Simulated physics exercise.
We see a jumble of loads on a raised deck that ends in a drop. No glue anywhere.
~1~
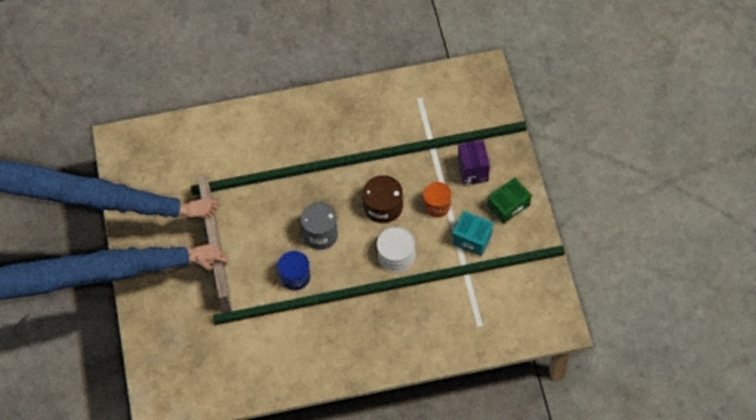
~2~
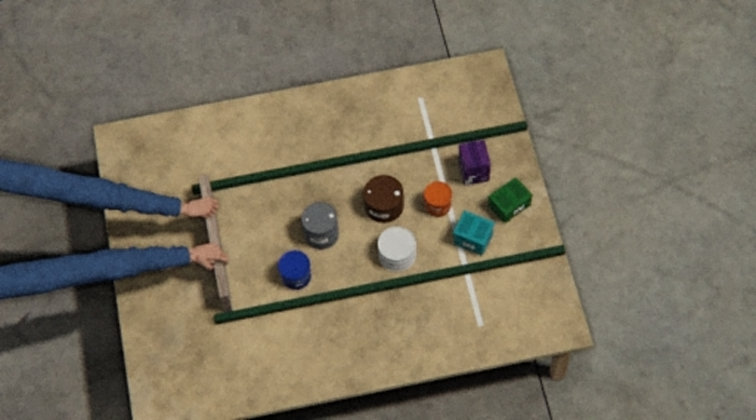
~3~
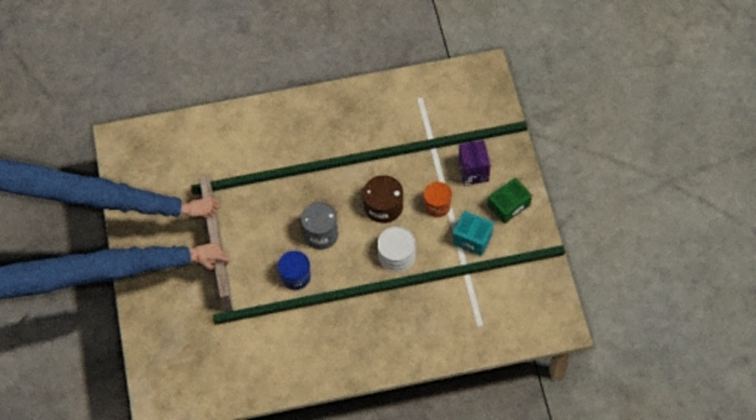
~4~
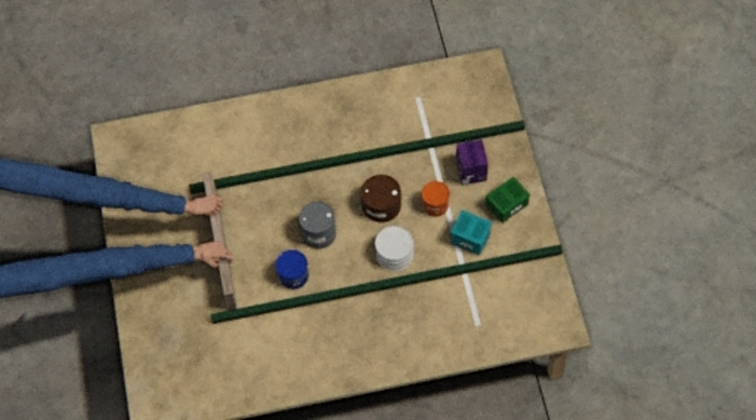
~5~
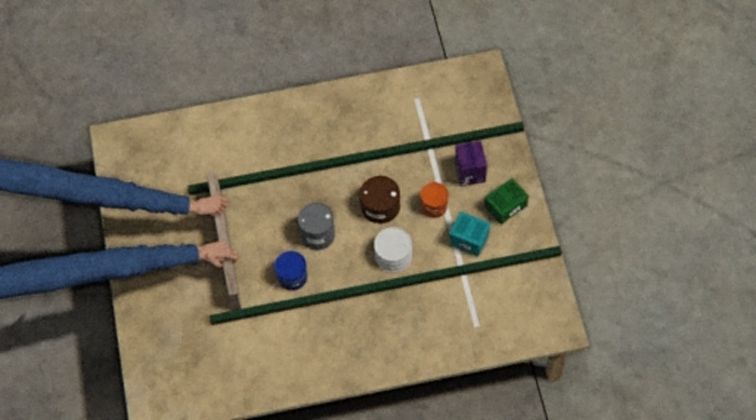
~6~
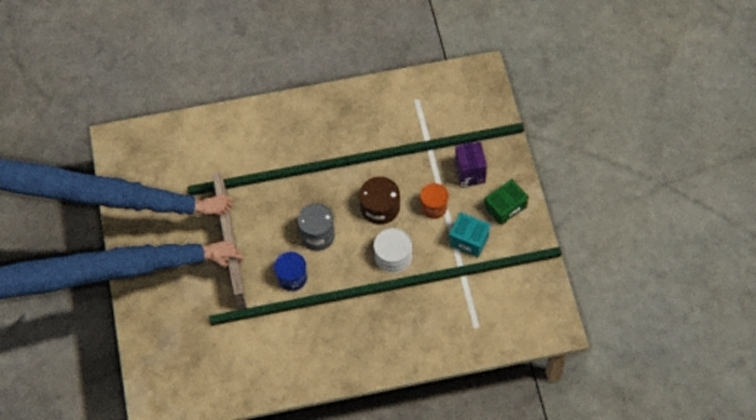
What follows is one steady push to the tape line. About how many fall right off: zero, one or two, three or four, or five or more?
The number that fall off is zero.
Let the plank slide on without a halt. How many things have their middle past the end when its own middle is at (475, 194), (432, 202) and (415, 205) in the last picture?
In that order 2, 0 and 0.
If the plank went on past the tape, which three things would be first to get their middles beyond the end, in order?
The order is the turquoise tote, then the green tote, then the purple parcel.
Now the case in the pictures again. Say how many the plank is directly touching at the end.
The number is 3.
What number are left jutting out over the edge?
That would be 1.
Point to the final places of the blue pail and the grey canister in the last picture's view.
The blue pail stops around (470, 236); the grey canister around (463, 198).
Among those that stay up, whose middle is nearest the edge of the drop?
That is the turquoise tote.
Soon after, none off yet; green tote at rest near (506, 203); purple parcel at rest near (471, 165); turquoise tote at rest near (470, 236).
After that, none off yet; green tote at rest near (506, 203); purple parcel at rest near (471, 165); turquoise tote moving near (471, 235).
In the end, the number that fall off is zero.
